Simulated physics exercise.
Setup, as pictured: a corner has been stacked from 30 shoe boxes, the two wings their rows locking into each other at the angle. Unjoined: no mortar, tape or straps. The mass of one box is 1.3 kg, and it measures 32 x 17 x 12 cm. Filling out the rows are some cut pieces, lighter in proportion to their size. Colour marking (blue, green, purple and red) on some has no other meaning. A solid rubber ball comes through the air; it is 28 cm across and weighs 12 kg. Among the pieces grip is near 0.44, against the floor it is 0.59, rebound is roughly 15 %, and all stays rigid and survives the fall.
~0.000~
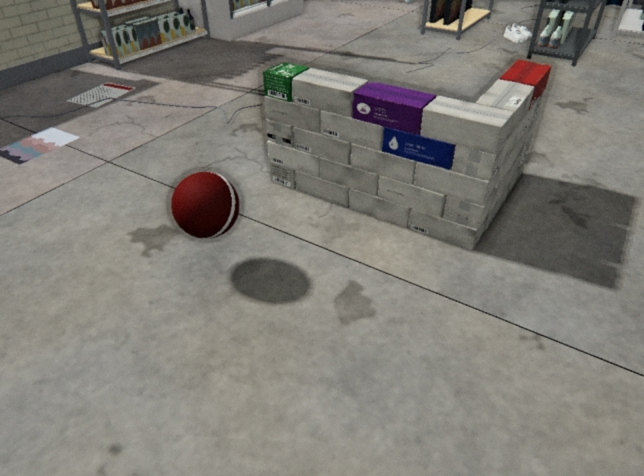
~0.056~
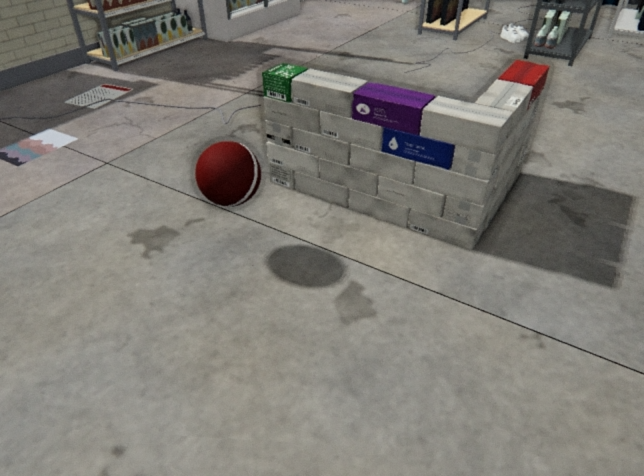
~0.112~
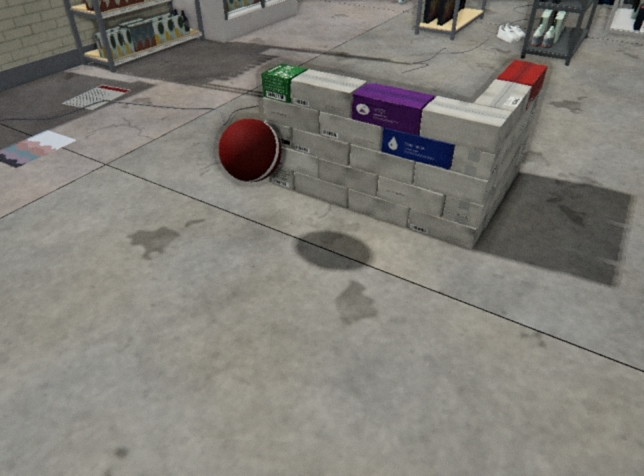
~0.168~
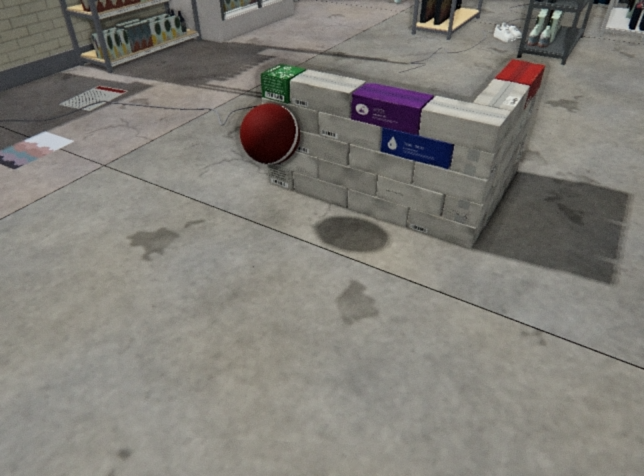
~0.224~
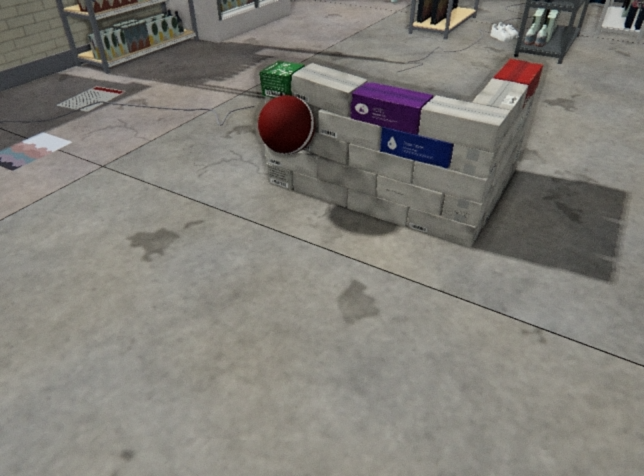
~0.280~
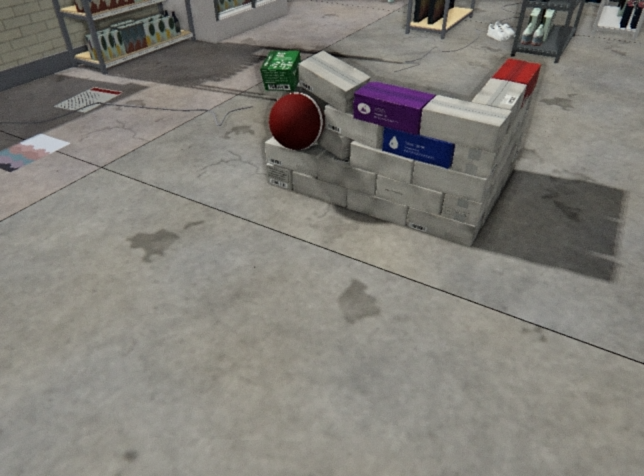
On a concrete floor with shelves behind, a red ball flew through the air into the left part of a low corner wall of stacked boxes, knocking the green box and its pale neighbour askew.
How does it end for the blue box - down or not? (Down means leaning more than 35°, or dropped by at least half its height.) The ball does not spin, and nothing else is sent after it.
It ends not down.
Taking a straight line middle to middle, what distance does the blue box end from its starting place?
Close to 2 cm, start to finish.
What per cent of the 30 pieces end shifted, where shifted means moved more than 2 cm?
It is 25 per cent.
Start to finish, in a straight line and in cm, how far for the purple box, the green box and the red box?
Start to finish, close to purple 60, green 80, red 0 centimetres.
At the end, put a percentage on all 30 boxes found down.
About 25 per cent.
After 0.36 s, ball still moving; none of the 30 boxes down, 12 disturbed; blue box 19 mm from its place; green box 30° from how it stood.
After 0.50 s, ball still moving; 4 of the 30 boxes down; blue box 18 mm from its place; green box 54° from how it stood, 14 cm lower.
After 0.76 s, ball still moving; 7 of the 30 boxes down; blue box 18 mm from its place; purple box 31° from how it stood.
After 1.12 s, ball still moving; 8 of the 30 boxes down; blue box 18 mm from its place; green box upside down.
In the end (2.2 s), ball rolling away; 8 of the 30 boxes down; blue box 18 mm from its place; green box upside down; purple box 24° from how it stood, 43 cm lower. From the last view, middles, blue box near (425, 141), green box near (233, 133).
